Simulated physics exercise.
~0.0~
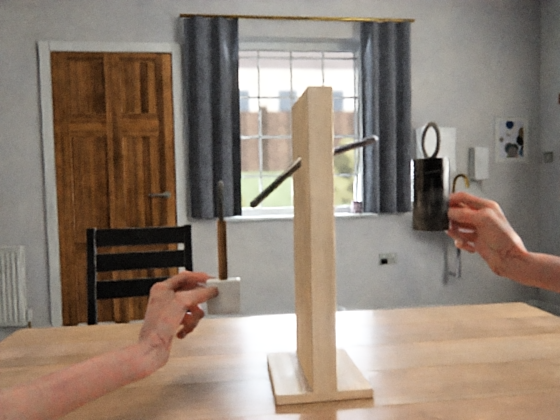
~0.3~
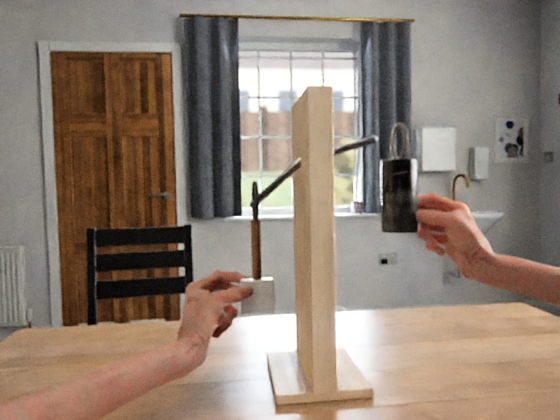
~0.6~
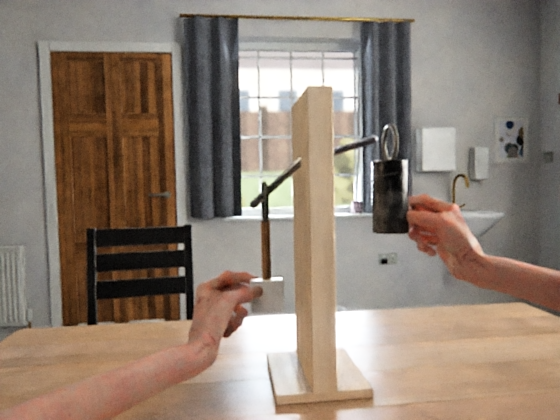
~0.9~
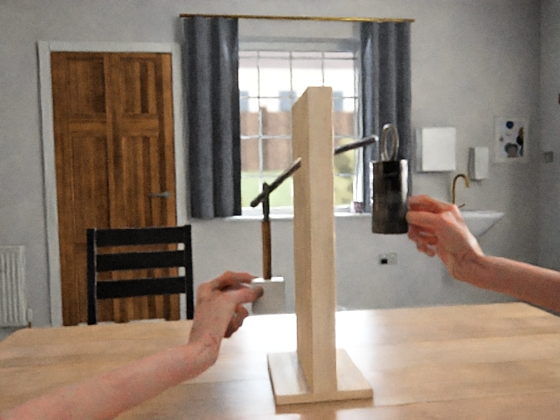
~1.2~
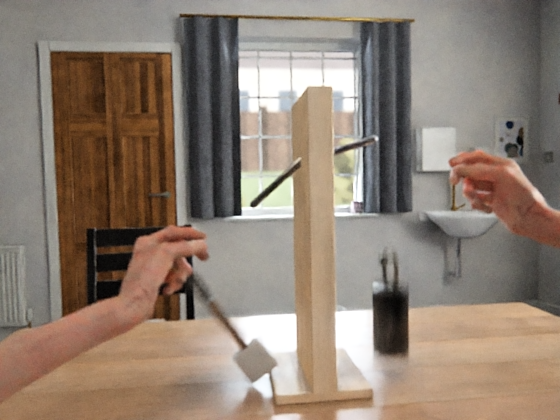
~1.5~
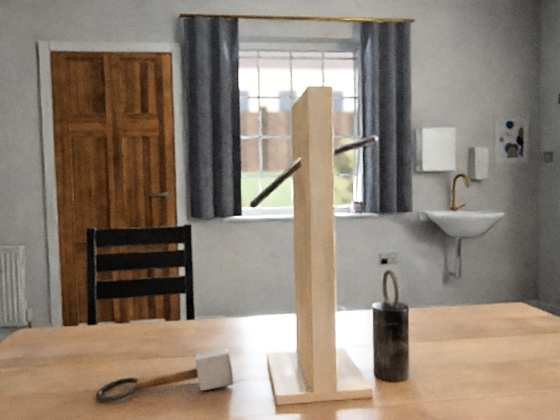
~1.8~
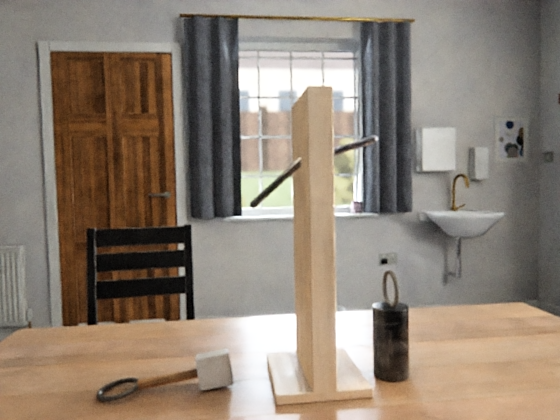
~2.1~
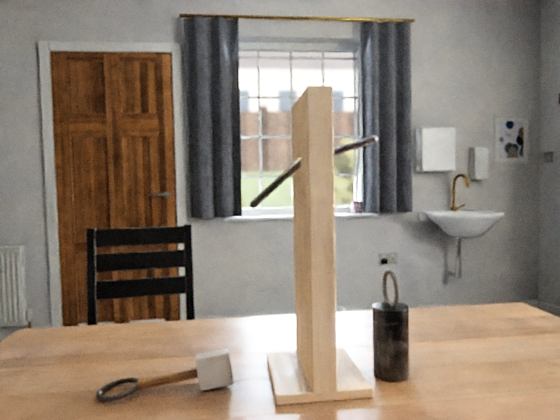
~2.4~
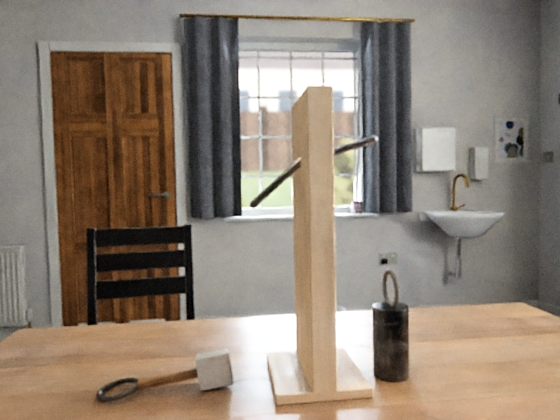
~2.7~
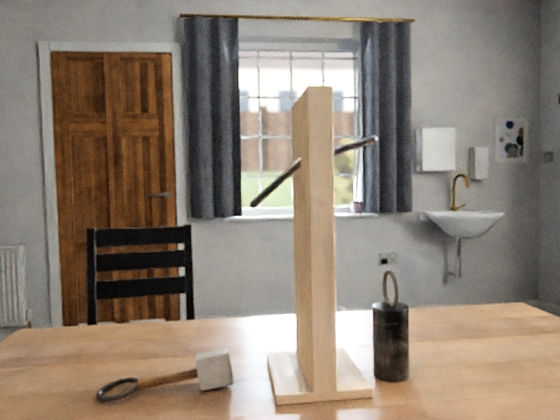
A white block-headed brush and a black cylindrical lantern were brought by two hands to the pegs on either side of a wooden stand, but when the hands let go, both dropped to the table, the brush lying flat and the lantern upright.
